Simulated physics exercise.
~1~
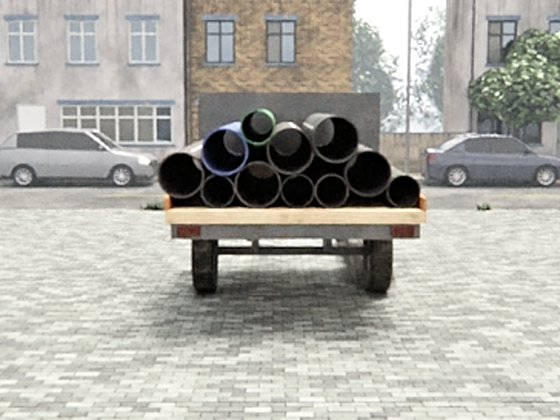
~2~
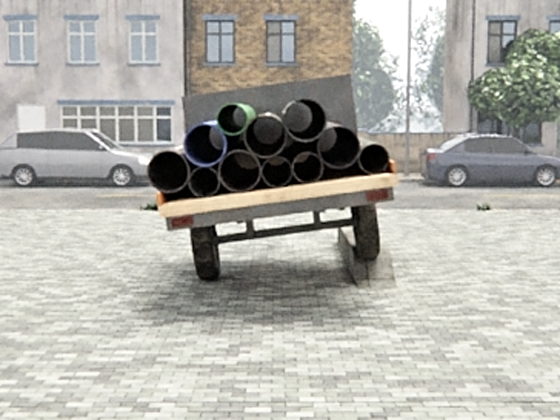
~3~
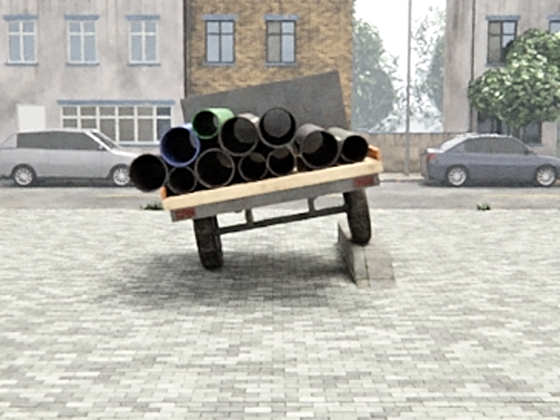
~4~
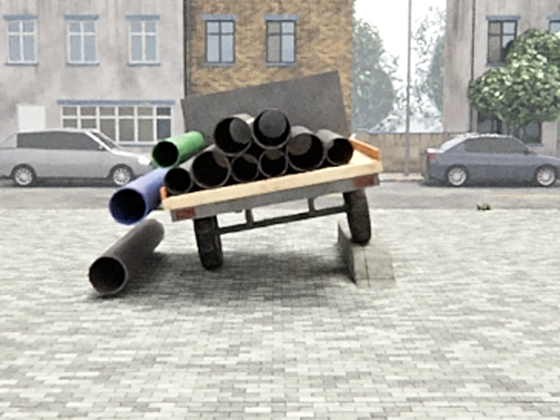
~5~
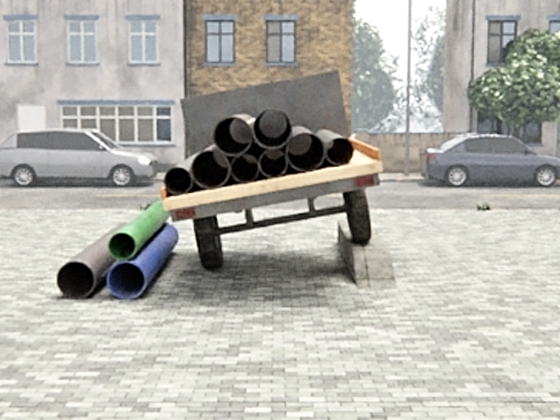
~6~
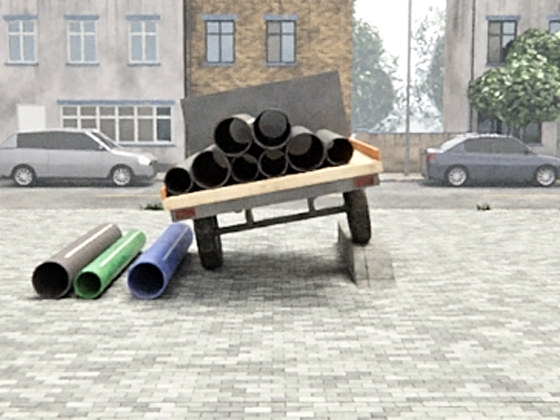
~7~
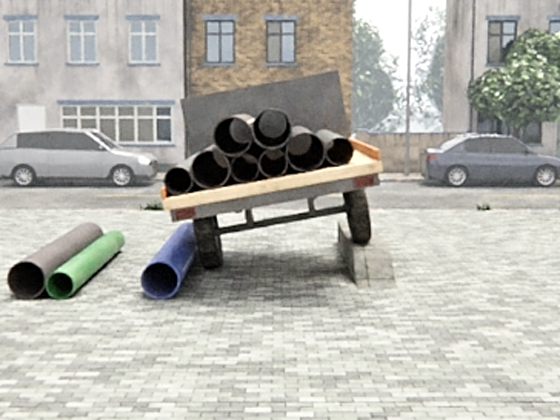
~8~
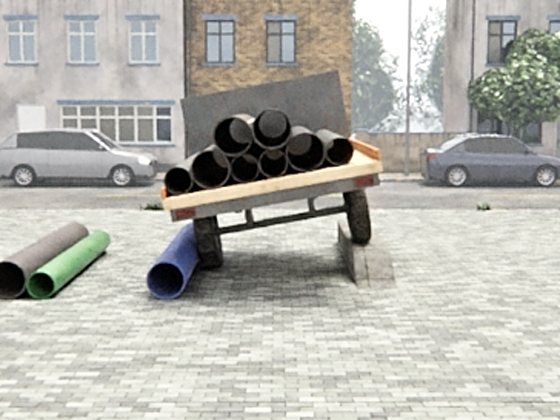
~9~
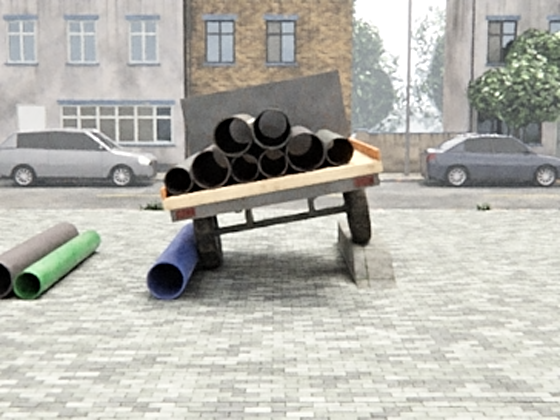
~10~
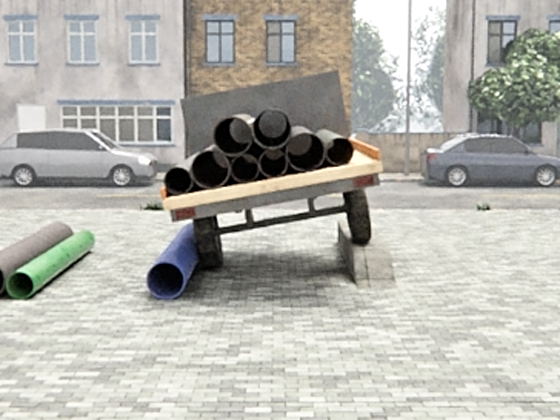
On a paved street, a trailer stacked with pipes tipped to the left as its right wheel rode up a kerb, and a black, a blue and a green pipe tumbled off, rolling apart before settling on the ground while the rest stayed aboard.
